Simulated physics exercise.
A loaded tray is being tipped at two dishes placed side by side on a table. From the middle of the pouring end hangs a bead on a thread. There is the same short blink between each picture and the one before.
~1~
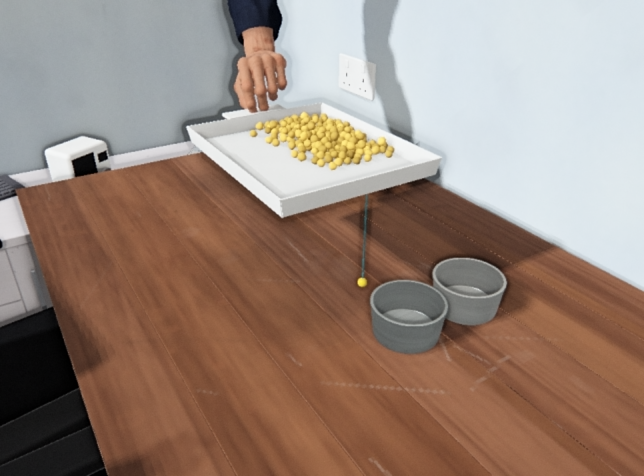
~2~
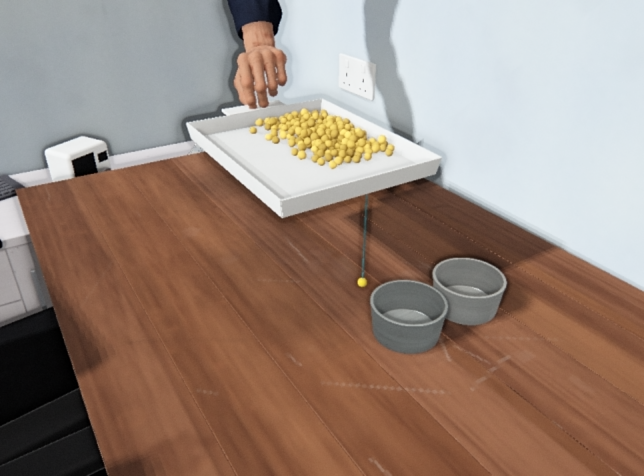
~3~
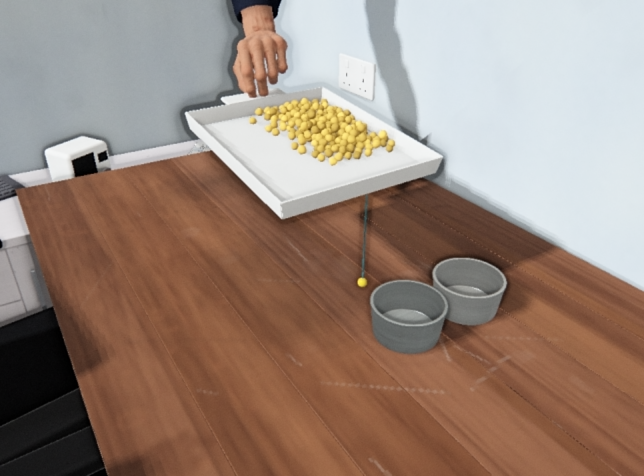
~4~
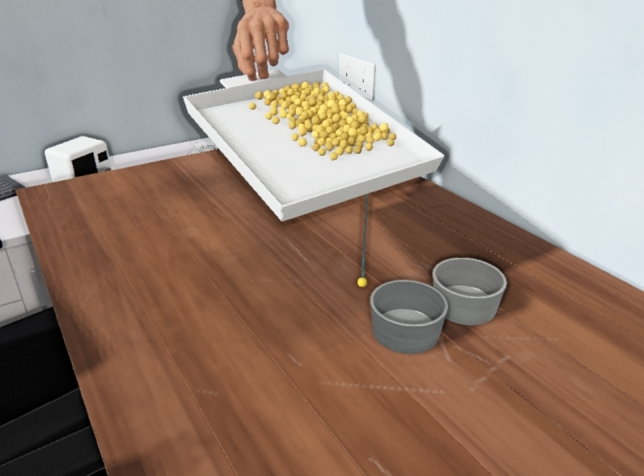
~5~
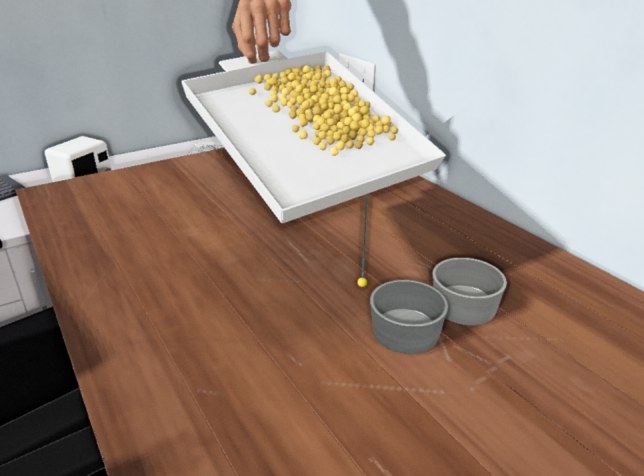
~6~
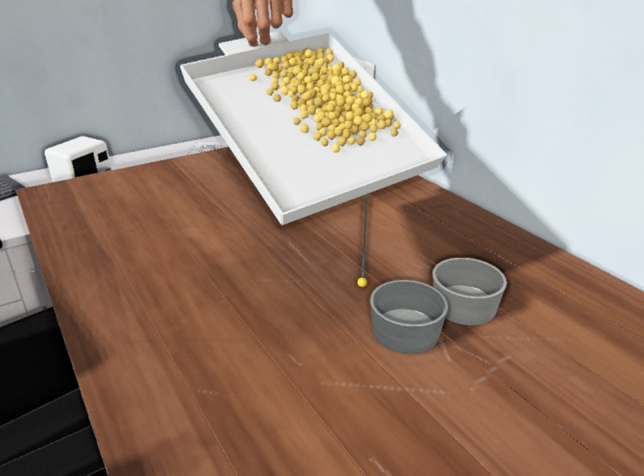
Above a wooden table, a hand behind a white tray of small yellow balls gradually raises its far end, tilting it towards two grey dishes, while the balls stay bunched on the tray and the hanging bead remains still.
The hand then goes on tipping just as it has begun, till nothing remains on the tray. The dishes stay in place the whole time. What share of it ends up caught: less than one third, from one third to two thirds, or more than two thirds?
Less than one third.
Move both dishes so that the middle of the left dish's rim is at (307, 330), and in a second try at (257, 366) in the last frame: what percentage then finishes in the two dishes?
First placement: Some 50 %; second placement: Some 50 %.
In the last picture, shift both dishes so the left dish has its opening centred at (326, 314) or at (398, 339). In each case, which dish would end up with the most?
Case one: The leftmost one; case two: The leftmost one.
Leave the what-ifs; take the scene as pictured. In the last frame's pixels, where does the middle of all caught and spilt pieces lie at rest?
I'd say the middle ends up at about (351, 377).
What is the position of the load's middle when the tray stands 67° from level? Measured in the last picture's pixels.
Check around (349, 178) in the last picture.
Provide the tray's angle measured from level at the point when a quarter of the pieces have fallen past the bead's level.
Near 85 degrees.
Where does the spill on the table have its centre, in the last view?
Near (349, 389).
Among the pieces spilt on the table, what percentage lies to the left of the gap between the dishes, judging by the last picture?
Estimate: About 80 in every hundred.
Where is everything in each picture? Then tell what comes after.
In the first frame, corners of the pouring end at (282, 198) and (437, 157), level; middle of the load at (324, 141), puffed corn balls; left dish at (432, 334); right dish at (493, 306); bead on its thread at (363, 282).
In the second frame, corners of the pouring end at (282, 198) and (437, 157), level; middle of the load at (324, 139).
In the third frame, corners of the pouring end at (282, 200) and (438, 156), tipped barely, lowest at the left corner; middle of the load at (329, 125).
In the fourth frame, corners of the pouring end at (283, 204) and (439, 155), tipped a little, lowest at the left corner; middle of the load at (324, 108).
In the fifth frame, corners of the pouring end at (283, 207) and (441, 154), tipped clearly, lowest at the left corner; middle of the load at (325, 97).
In the sixth frame, corners of the pouring end at (284, 210) and (442, 154), tipped clearly, lowest at the left corner; middle of the load at (327, 88); left dish at (432, 334); right dish at (493, 306).
Soon, tray tipped steeply; nearly all on the tray; a small part in the air.
A while on, tray tipped past a quarter turn; about half on the tray; a stray few in the left dish; about a third outside both; a small part in the air.
Towards the end, tray tipped past a quarter turn; a small part in the left dish; most outside both; a stray few in the air.
Finally, tray tipped past a quarter turn; a small part in the left dish; none in the right dish; most outside both.
